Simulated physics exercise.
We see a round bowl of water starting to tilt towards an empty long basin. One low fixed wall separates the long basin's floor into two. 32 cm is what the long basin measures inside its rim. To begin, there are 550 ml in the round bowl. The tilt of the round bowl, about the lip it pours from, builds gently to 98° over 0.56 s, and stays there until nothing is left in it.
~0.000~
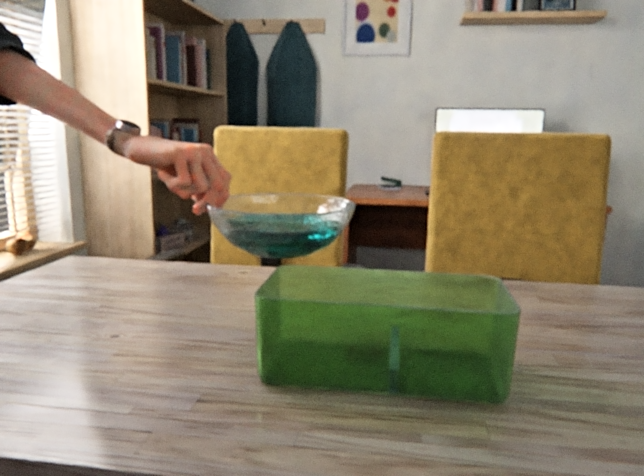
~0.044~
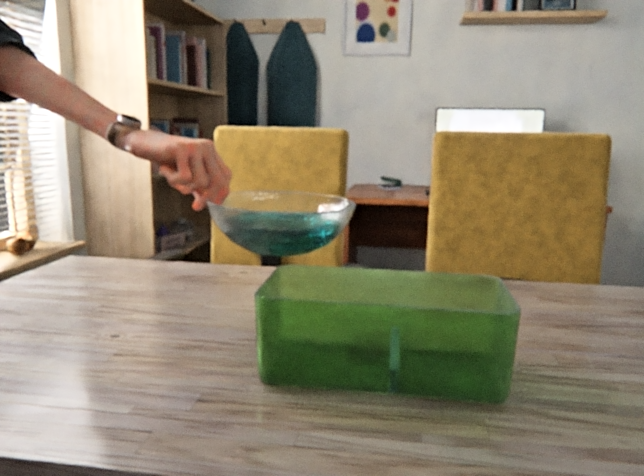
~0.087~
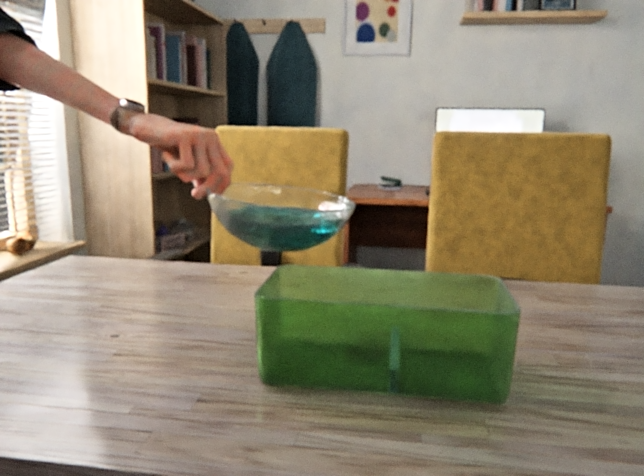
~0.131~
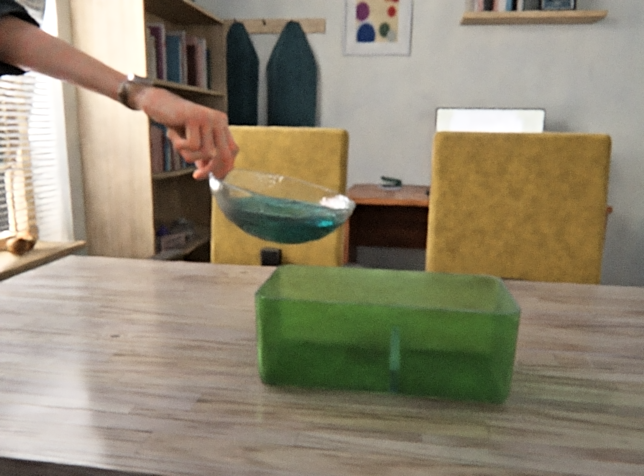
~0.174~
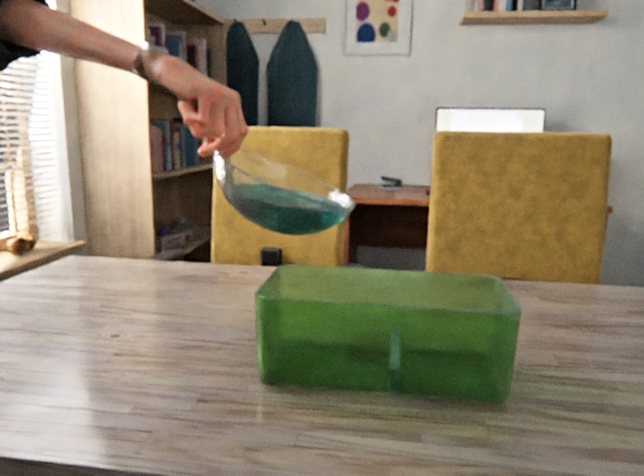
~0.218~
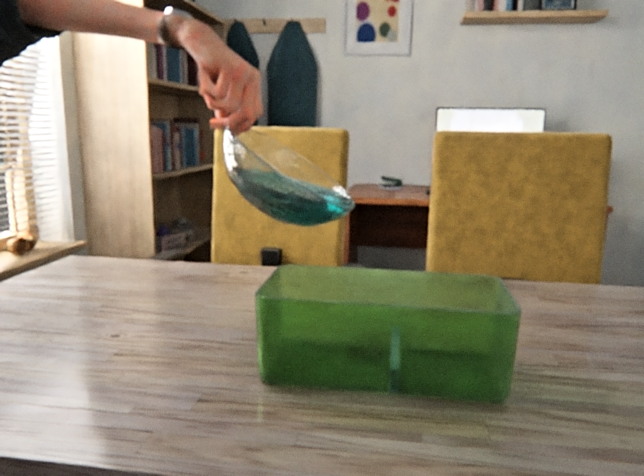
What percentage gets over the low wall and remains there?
60 %.
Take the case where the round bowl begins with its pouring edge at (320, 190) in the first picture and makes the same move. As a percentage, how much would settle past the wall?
55 %.
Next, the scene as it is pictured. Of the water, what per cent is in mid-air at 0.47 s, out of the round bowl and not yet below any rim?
Near 76 per cent at that time.
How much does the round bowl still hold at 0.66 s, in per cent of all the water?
I'd say some 0 per cent remains.
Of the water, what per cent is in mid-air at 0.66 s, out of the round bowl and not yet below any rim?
Some 8 % is up in the air.
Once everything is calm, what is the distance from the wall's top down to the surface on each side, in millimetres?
24 mm left, 14 mm right.
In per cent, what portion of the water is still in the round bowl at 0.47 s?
Around 12 percent.
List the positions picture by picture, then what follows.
In the first frame, tilt 0°; pouring edge (354, 207); surface from (223, 220) to (343, 225); the long basin's rim runs from (268, 281) to (509, 295); the wall's top is at (395, 347).
In the second frame, tilt 2°; pouring edge (354, 207); surface from (224, 218) to (343, 223).
In the third frame, tilt 6°; pouring edge (354, 207); surface from (224, 211) to (343, 220).
In the fourth frame, tilt 13°; pouring edge (354, 207); surface from (226, 200) to (345, 215).
In the fifth frame, tilt 22°; pouring edge (354, 207); surface from (229, 186) to (345, 208).
In the sixth frame, tilt 32°; pouring edge (353, 207); surface from (235, 169) to (344, 198).
Then, 0.47 s in, the tilt is 92° and 13 per cent is still to pour, 1 is left of the wall and 10 right of it.
Then, 0.66 s in, the tilt is 98° and 0 per cent is still to pour, 5 is left of the wall and 87 right of it.
Then, 0.85 s in, the tilt is 98° and 1 per cent is still to pour, 18 is left of the wall and 50 right of it.
Then, 1.06 s in, the tilt is 98° and 0 per cent is still to pour, 28 is left of the wall and 60 right of it.
Finally, 29 per cent lies left of the wall, 60 right of it and 11 outside.
